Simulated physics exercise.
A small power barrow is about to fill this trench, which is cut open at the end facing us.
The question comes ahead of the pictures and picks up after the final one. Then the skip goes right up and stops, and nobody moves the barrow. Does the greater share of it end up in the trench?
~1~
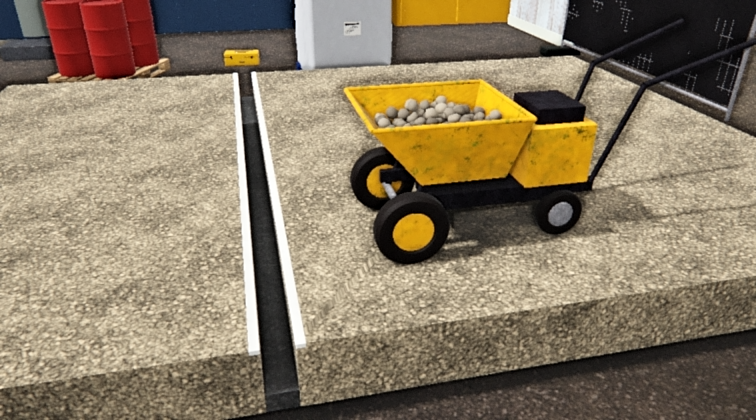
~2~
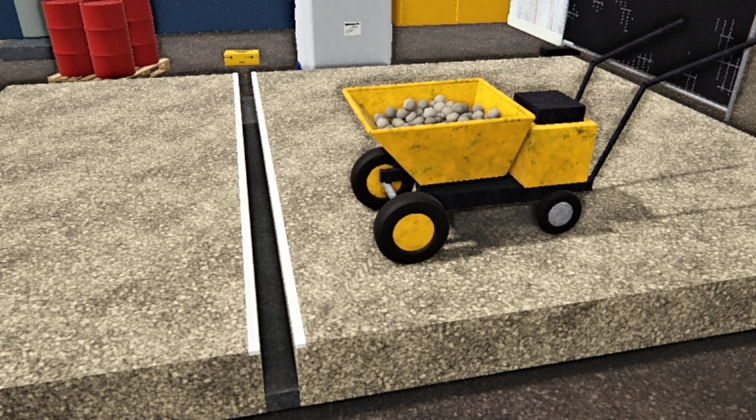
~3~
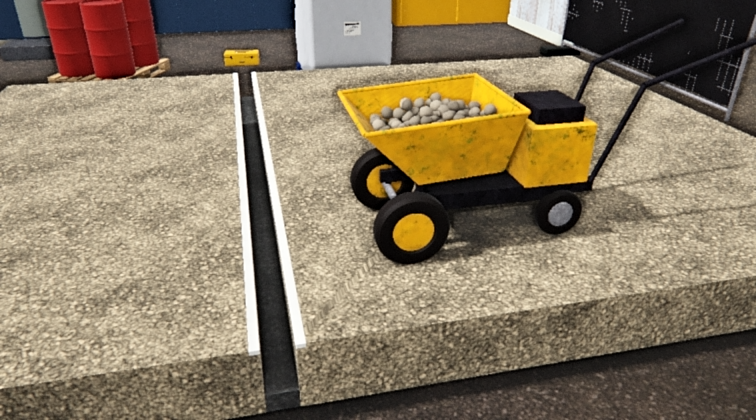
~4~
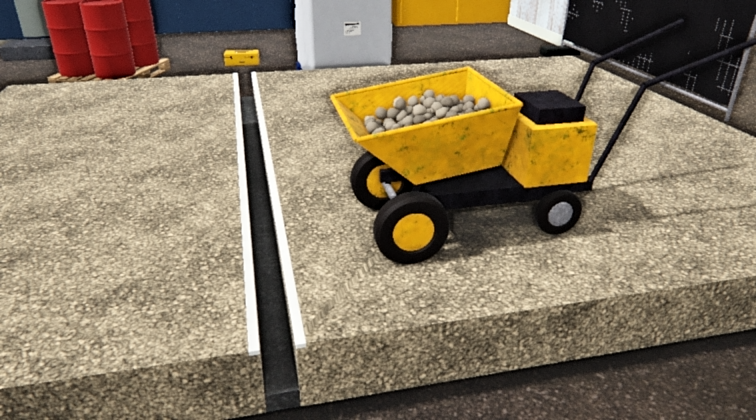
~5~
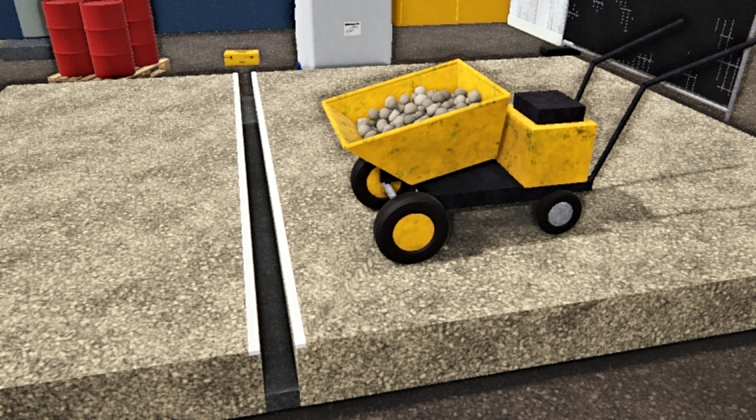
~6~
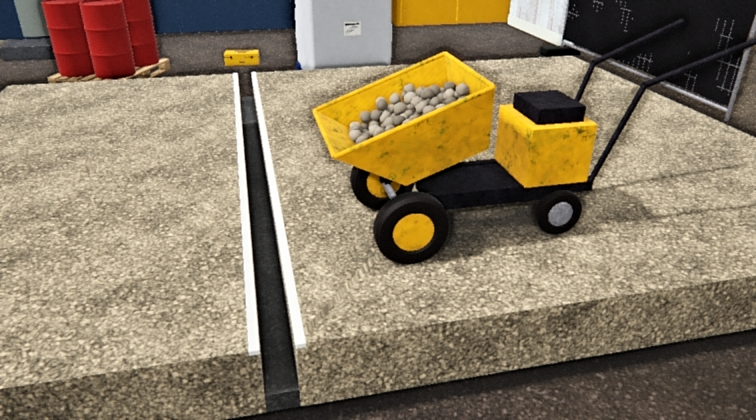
Most of the load finds the trench.
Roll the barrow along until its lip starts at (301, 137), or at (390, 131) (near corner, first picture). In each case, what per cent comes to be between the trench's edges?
0 per cent, then 60 per cent.
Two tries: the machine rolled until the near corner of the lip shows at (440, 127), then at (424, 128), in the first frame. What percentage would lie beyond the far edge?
Roughly 0 per cent, then roughly 10 per cent.
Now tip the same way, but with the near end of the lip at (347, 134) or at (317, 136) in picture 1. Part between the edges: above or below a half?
Initially shy of half, next shy of half.
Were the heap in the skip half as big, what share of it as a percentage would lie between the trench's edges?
Close to 90 in a hundred.
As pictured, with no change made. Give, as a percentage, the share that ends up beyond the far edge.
It works out to roughly 30 percent.
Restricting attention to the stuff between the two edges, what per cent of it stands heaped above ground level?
Roughly 10 %.
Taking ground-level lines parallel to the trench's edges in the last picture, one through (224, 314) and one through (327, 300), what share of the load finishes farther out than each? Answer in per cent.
Estimate, first then second: 30 %, 100 %.
Soon, skip tipped steeply; all in the skip.
A while on, skip tipped right over; most in the skip; a stray few short of the trench; about a quarter in or heaped over the trench; a small part beyond it; a stray few falling.
Towards the end, skip tipped right over; a small part in the skip; a small part short of the trench; about two thirds in or heaped over the trench; about a quarter beyond it.
Finally, skip tipped right over; a stray few in the skip; a small part short of the trench; about two thirds in or heaped over the trench; about a quarter beyond it.
